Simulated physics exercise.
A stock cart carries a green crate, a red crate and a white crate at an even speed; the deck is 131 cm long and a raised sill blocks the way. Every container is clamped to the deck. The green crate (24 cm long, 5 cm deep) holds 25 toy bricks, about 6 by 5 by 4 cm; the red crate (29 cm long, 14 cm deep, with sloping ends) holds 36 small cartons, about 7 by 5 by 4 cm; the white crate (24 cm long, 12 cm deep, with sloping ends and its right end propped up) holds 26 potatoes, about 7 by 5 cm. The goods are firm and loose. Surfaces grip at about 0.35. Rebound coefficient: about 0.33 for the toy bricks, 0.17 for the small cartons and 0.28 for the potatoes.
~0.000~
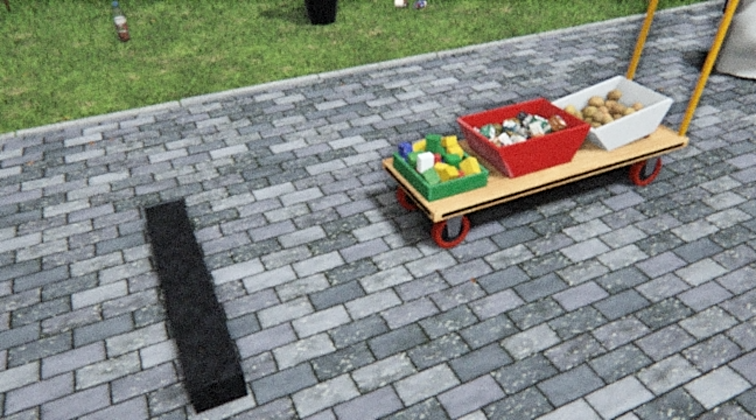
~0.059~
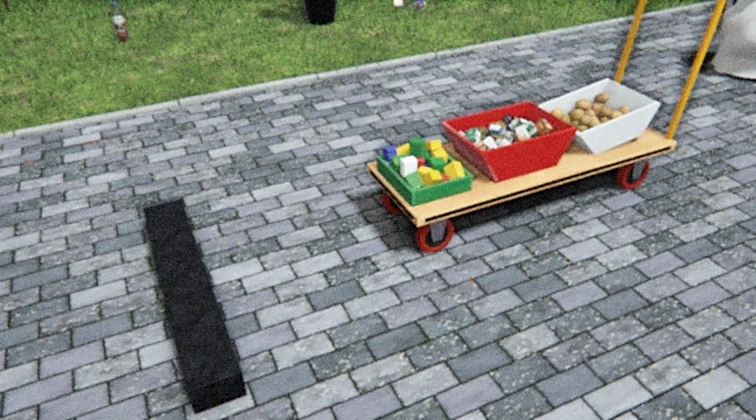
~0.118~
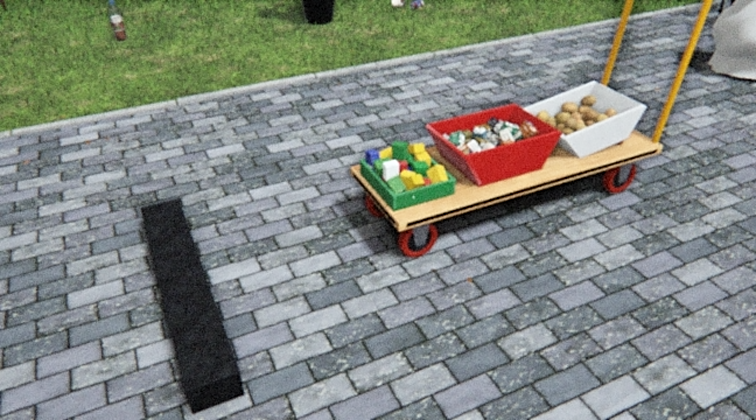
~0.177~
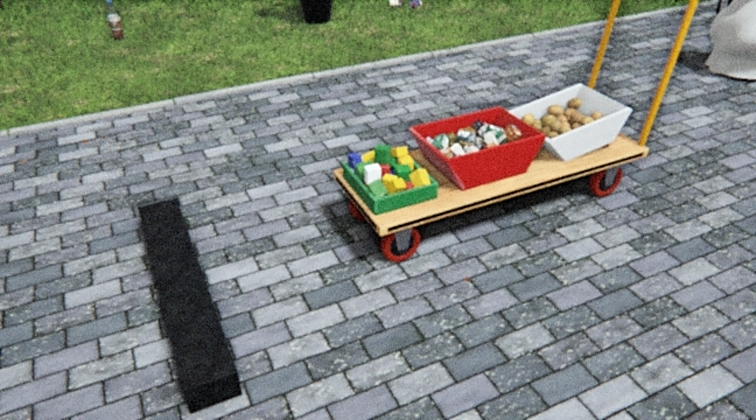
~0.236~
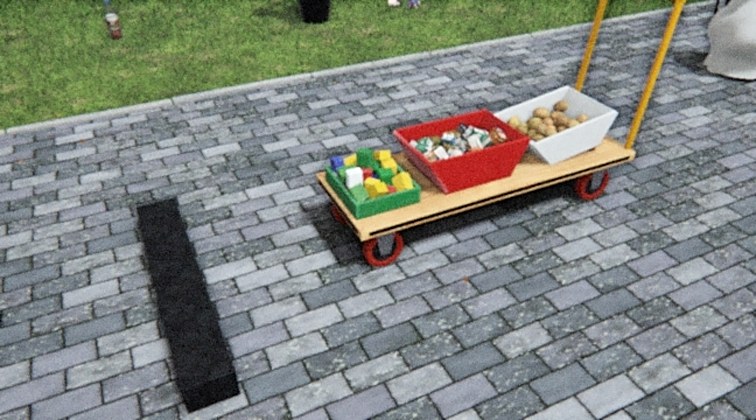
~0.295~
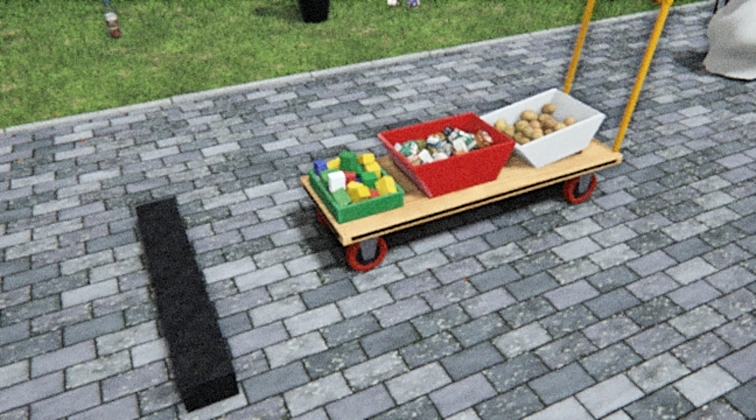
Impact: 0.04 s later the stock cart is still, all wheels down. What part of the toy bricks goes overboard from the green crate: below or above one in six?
Less than a sixth of the toy bricks leave the green crate.
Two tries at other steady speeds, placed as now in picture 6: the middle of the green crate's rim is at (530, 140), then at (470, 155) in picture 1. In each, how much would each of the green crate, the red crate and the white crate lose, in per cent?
Green crate 40 then 10, red crate 0 then 0, white crate 20 then 0 per cent.
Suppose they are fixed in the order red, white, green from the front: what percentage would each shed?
Then green crate 10, red crate 0, white crate 0 per cent.
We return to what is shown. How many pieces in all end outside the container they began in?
Roughly 2 in all.
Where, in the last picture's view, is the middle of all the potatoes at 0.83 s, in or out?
Near (427, 163).
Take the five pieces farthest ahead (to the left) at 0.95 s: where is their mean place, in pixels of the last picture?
Near (177, 233).
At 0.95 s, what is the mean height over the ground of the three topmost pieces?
Some 36 cm up.
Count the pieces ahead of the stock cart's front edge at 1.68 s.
Roughly 2.
After 0.73 s, the wheels strike.
After 0.83 s, the green crate is down by 1 of 25, the red crate has all 36 and the white crate has all 26.
After 0.95 s, the green crate is down by 2 of 25, the red crate has all 36 and the white crate has all 26.
After 1.18 s, the green crate is down by 2 of 25, the red crate has all 36 and the white crate has all 26.
Final count (at 1.68 s), the green crate is down by 2 of 25, the red crate has all 36 and the white crate has all 26. Asked share, 2 of 25, 8 per cent.
